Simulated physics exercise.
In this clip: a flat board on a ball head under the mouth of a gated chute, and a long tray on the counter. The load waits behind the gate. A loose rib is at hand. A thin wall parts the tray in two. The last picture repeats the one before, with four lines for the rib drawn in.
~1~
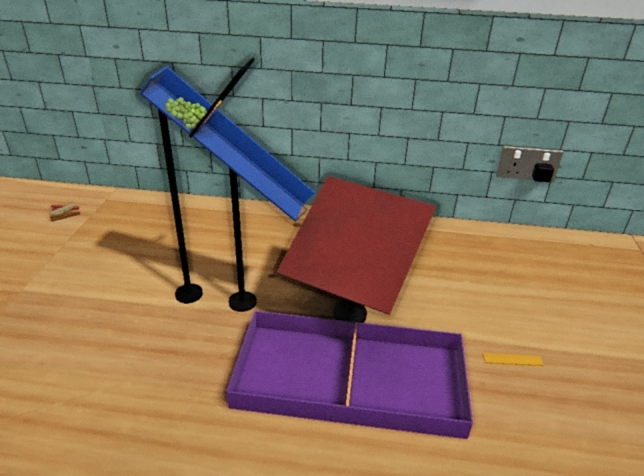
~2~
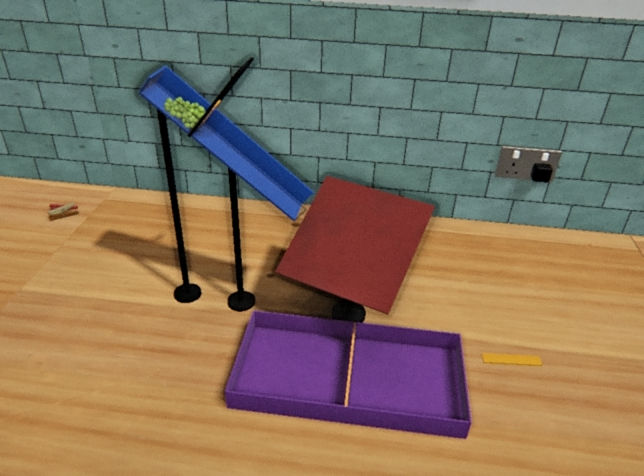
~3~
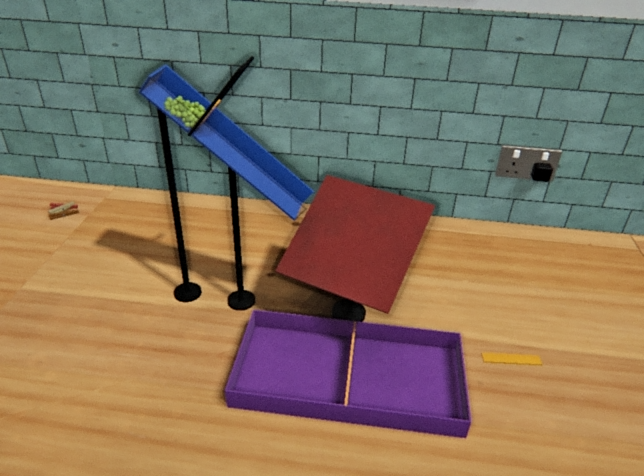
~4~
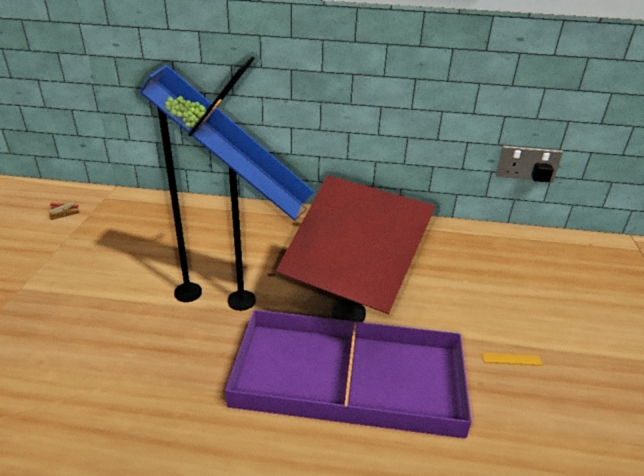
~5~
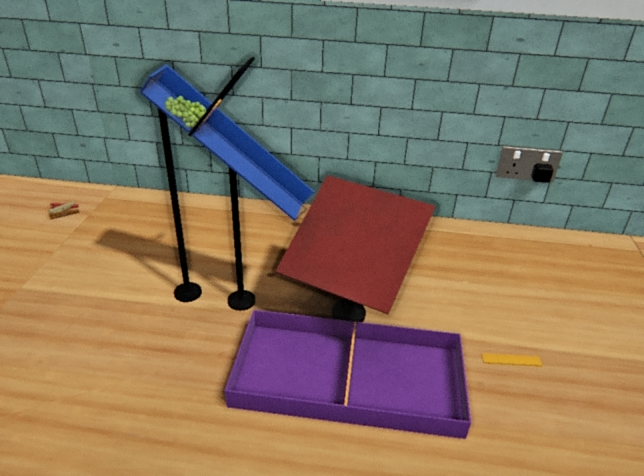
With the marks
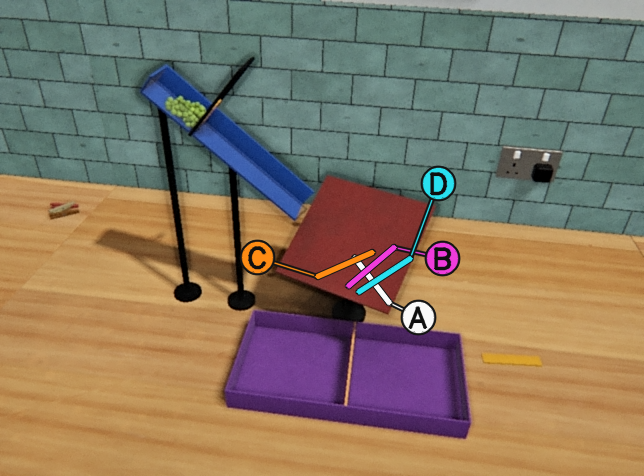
In the video, small green balls sit behind a black gate in a sloping blue chute, above a tilted red board and a divided purple tray on a wooden counter. Nothing visibly moves, and the gate stays shut.
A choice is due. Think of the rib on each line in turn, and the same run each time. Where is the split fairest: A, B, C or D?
Use line A.
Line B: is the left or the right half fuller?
Left.
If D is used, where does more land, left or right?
Left.
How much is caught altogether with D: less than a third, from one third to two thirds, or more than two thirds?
It is more than two thirds.
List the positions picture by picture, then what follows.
Load behind the gate (190, 114), dried peas; lip of the chute (299, 213), sloping fairly steeply, in the first frame.
Middle of the board (355, 239), tilted fairly steeply; middle of its low edge (329, 292); of its high edge (378, 190), in the second frame.
Front corners of the tray (226, 390) and (471, 421); front end of its middle wall (346, 406); gate still shut (212, 108), in the third frame.
Middle of the load (190, 112); lip (299, 212), in the fourth frame.
Middle of the load (190, 112); lip (299, 212), in the fifth frame.
On the marked copy, line A from (354, 257) to (389, 302); line B from (394, 247) to (348, 285); line C from (372, 252) to (317, 276); line D from (410, 258) to (359, 291).
Choosing A, of what is caught, roughly half in the left half, roughly half in the right.
Choosing B, of what is caught, the larger part in the left half, about a tenth in the right.
Choosing C, of what is caught, the larger part in the left half, about a tenth in the right.
Choosing D, of what is caught, almost all in the left half, about a tenth in the right.
